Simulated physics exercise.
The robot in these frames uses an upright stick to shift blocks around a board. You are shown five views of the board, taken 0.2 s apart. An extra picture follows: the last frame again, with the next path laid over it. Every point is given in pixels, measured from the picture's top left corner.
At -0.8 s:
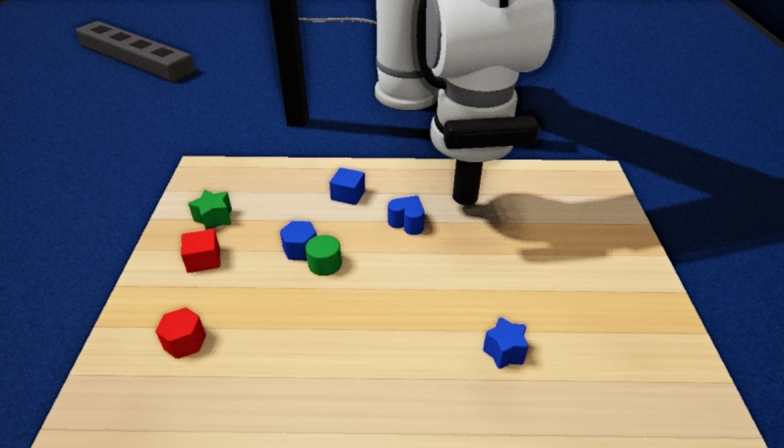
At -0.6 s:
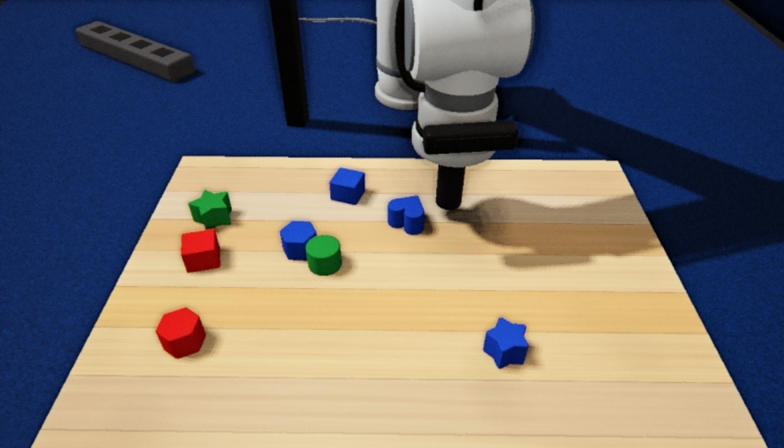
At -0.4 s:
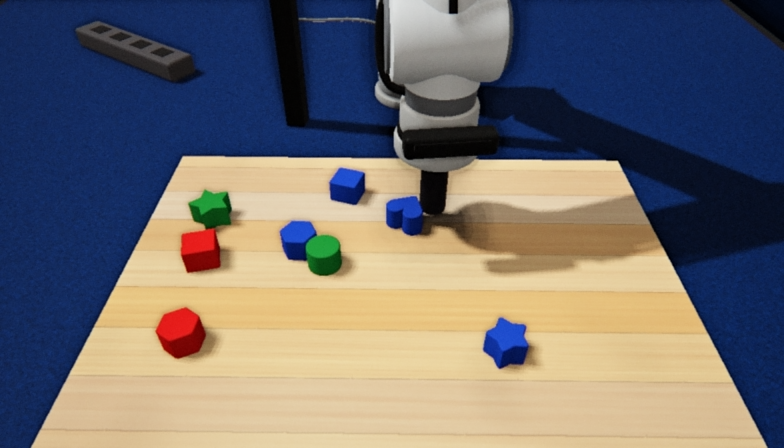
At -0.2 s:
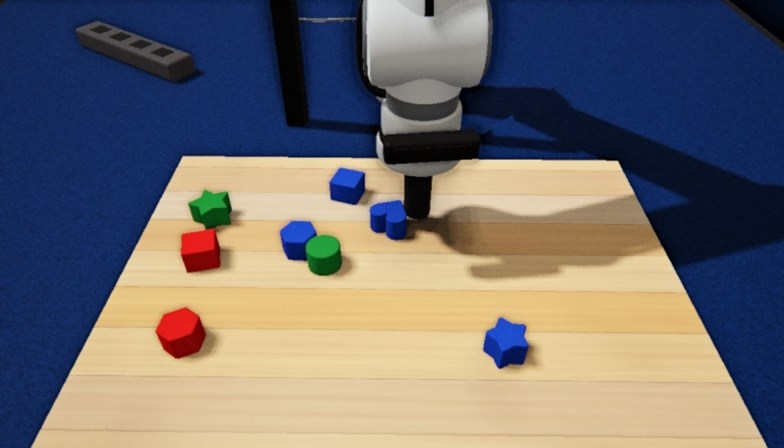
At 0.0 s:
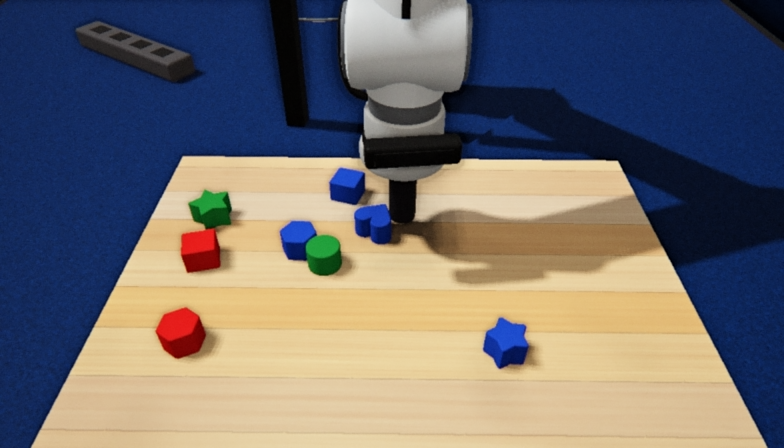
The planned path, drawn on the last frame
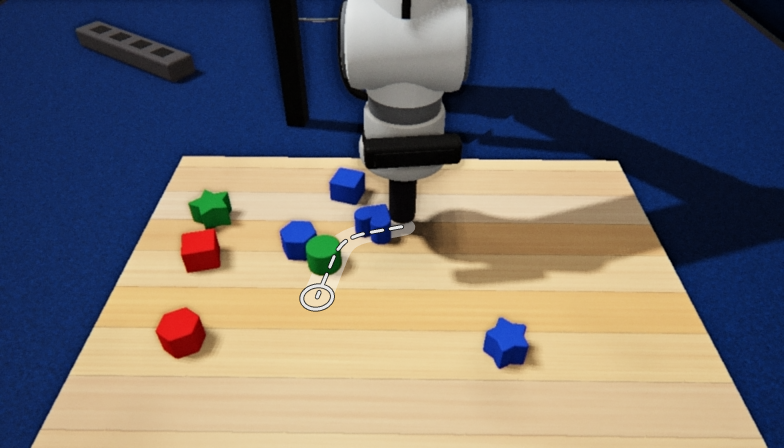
A robot arm moves left and pushes the blue heart-shaped block leftward across the board.
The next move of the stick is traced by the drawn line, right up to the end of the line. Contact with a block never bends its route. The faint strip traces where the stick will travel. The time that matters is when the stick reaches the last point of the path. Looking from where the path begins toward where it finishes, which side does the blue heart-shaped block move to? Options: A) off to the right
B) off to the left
Answer: A.
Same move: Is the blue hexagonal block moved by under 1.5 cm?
No
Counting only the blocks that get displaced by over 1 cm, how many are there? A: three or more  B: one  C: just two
My answer is option A.
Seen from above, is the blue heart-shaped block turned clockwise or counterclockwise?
It ends up turned clockwise.
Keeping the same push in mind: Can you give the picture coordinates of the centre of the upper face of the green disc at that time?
Roughly at (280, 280).
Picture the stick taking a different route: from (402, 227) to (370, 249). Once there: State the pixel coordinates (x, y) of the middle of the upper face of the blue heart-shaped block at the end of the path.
I think it will end close to (342, 224).
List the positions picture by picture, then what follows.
Stick tip (465, 198); block tops, blue hexagonal block (298, 231); green disc (323, 245); blue square block (347, 176); blue heart-shaped block (408, 205), in the first picture.
Stick (448, 202); blocks unchanged, in the second picture.
Stick (432, 207); blue heart-shaped block (406, 205), in the third picture.
Stick (417, 211); blue heart-shaped block (390, 210), in the fourth picture.
Stick (402, 215); blue hexagonal block (298, 231); green disc (323, 245); blue square block (347, 176); blue heart-shaped block (375, 214), in the fifth picture.
Path on the board, from (402, 227) via (358, 235) and (332, 261), ending at (317, 297).
The first path, step by step. One third of the way, stick (357, 224); blue hexagonal block (292, 232); blue heart-shaped block (329, 224).
Two thirds of the way, stick (331, 250); blue hexagonal block (270, 237), turned 15° anticlockwise; green disc (303, 259); blue heart-shaped block (305, 231), turned 25° clockwise.
At the end, stick (316, 286); blue hexagonal block (270, 237), turned 15° anticlockwise; green disc (280, 278); blue square block in place; blue heart-shaped block (305, 231), turned 25° clockwise.
